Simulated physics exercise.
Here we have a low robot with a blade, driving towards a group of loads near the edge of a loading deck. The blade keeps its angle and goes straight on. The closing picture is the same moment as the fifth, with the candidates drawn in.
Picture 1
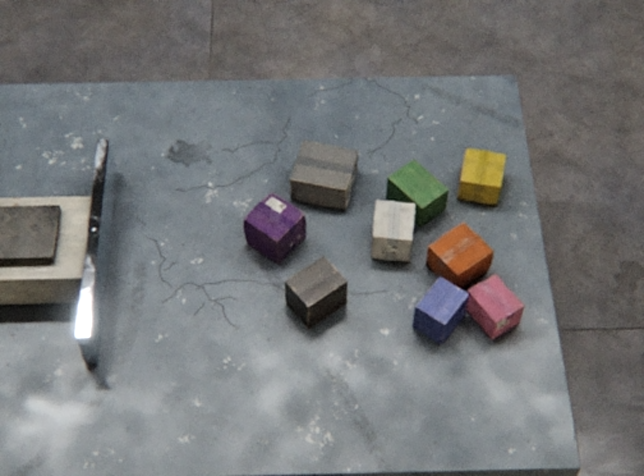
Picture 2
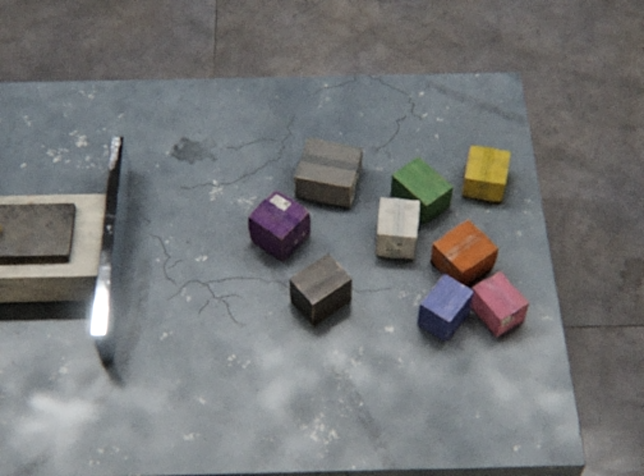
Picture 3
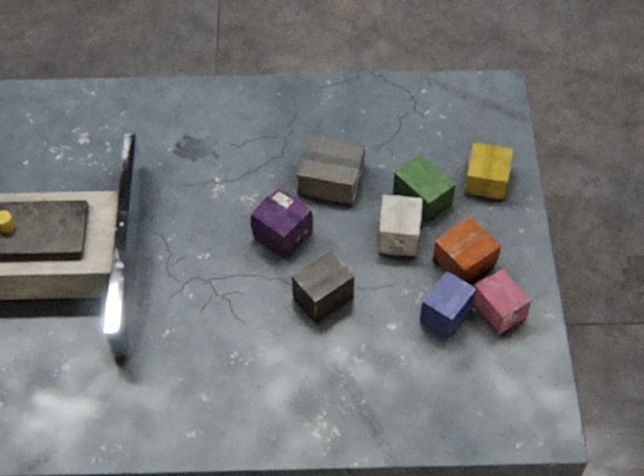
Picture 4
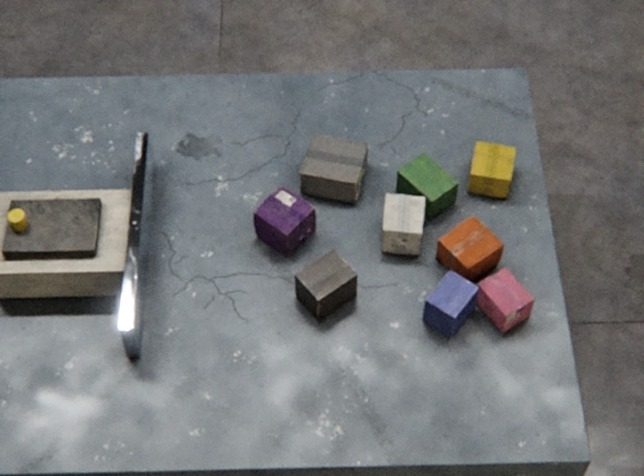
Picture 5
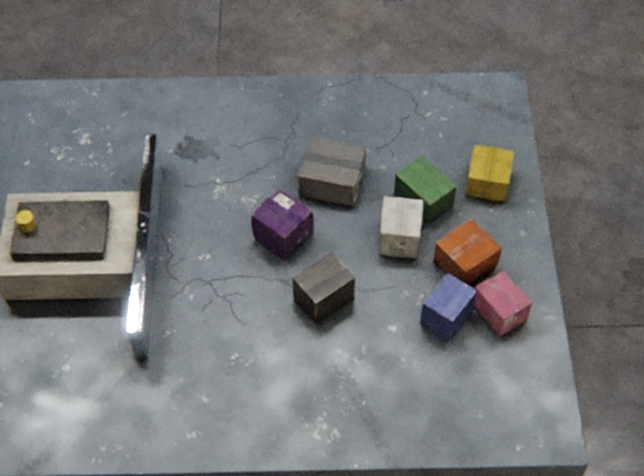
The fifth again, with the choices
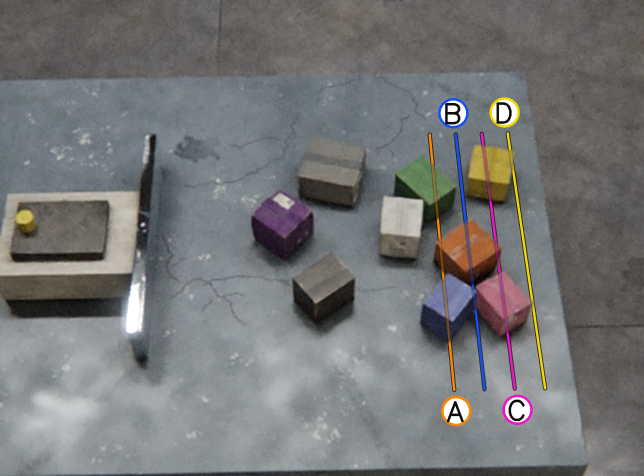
A grey, cracked loading deck with a stone-like top fills most of the view, seen from high above, with darker floor beyond its far and right edges. Nine boxes in purple, green, white, yellow, orange, blue, pink and greys sit scattered towards the right. From the left, a low, pale robot with an upright blade drives rightwards, still short of the motionless boxes, while the camera shifts slightly.
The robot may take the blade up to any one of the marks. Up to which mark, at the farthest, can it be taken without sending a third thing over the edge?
It can go as far as B.
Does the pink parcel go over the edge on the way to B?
By then, no.
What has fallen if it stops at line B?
The yellow box.
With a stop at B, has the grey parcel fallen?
By then, no.
On the marked copy, A at (441, 253); B at (469, 252); C at (497, 252); D at (525, 251).
Following B. Soon after the start, robot (186, 226); purple parcel (300, 223); yellow box (490, 174).
Later, robot (304, 224); yellow box (502, 168); orange box (482, 263).
In the end, robot (394, 222); yellow box over the edge; green crate (542, 203); one fallen.
As for the rest, A is within the limit but short; C drops four; D drops five.
